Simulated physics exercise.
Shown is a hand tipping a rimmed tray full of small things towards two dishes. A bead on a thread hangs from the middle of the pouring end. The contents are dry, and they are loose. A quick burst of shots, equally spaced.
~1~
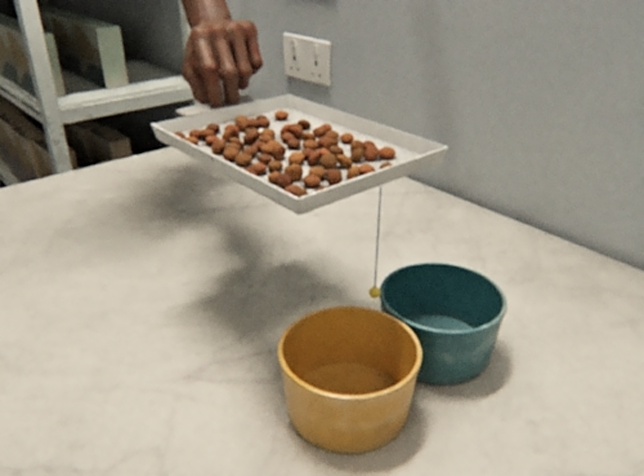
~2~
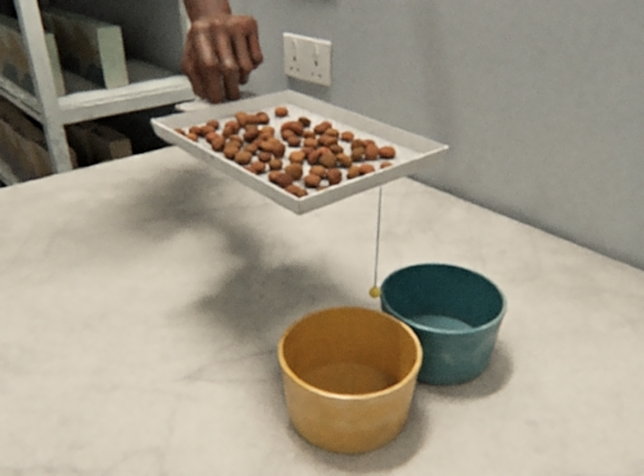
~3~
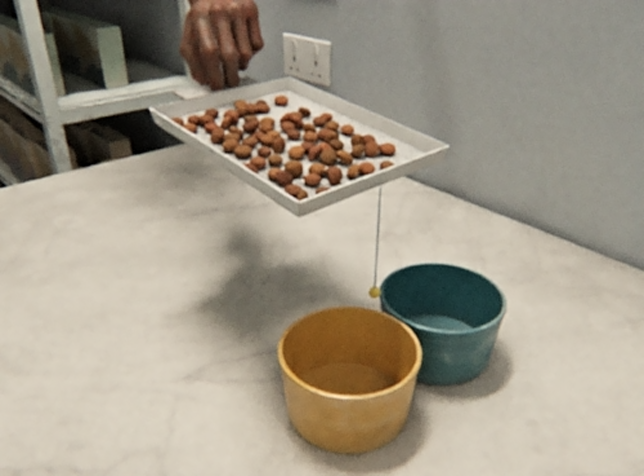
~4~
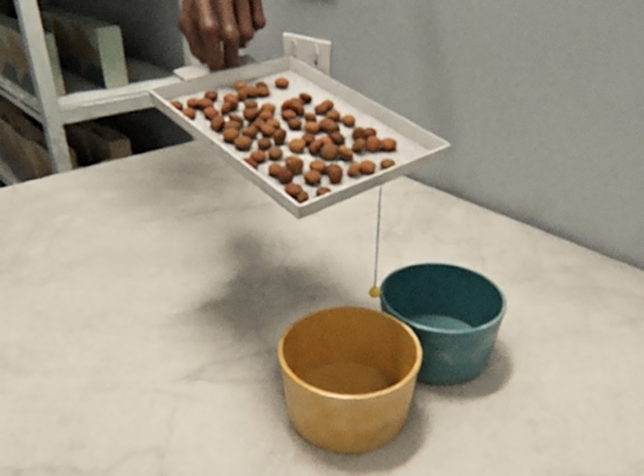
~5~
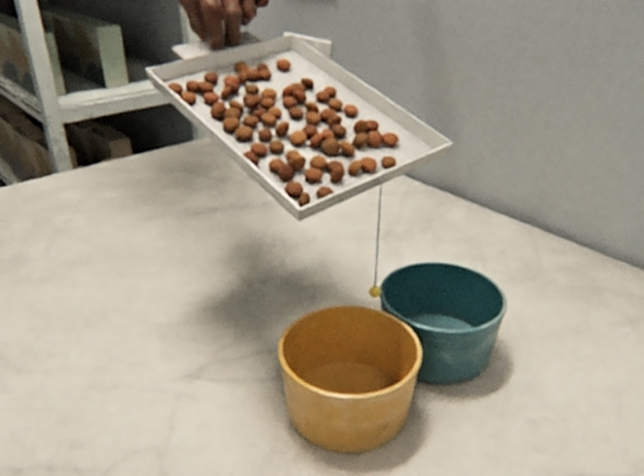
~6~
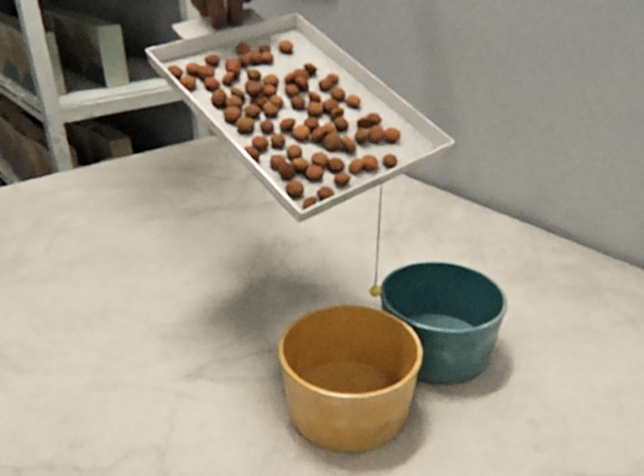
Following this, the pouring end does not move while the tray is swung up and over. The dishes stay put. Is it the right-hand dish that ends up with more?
No.
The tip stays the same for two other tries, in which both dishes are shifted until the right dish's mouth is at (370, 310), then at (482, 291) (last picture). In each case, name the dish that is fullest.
Results - the dish on the right side first, the dish on the left side second.
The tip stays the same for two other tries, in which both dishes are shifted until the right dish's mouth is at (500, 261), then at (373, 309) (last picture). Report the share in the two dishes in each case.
About 30 per cent, then about 50 per cent.
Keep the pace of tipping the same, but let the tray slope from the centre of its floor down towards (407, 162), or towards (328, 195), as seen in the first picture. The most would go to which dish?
Try 1: The right-side dish; try 2: The left-side dish.
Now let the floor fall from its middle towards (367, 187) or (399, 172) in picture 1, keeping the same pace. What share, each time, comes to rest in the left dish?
For the first it's near 60 %, for the second near 10 %.
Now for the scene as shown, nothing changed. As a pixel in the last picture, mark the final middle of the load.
Centre at rest: Close to (360, 404).
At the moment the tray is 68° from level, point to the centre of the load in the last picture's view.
I'd put it at about (343, 155).
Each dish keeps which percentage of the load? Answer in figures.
Left dish keeps 70 %, right dish keeps 10 %.
Just after the last frame, tray tipped steeply; almost all on the tray; just a few in the air.
A moment on, tray tipped past a quarter turn; roughly a quarter on the tray; roughly a third in the left dish; about a tenth in the right dish; about a tenth outside both; roughly a quarter in the air.
Further on, tray tipped past a quarter turn; roughly two thirds in the left dish; about a tenth in the right dish; roughly a quarter outside both.
When it is over, tray tipped past a quarter turn; roughly two thirds in the left dish; about a tenth in the right dish; roughly a quarter outside both.
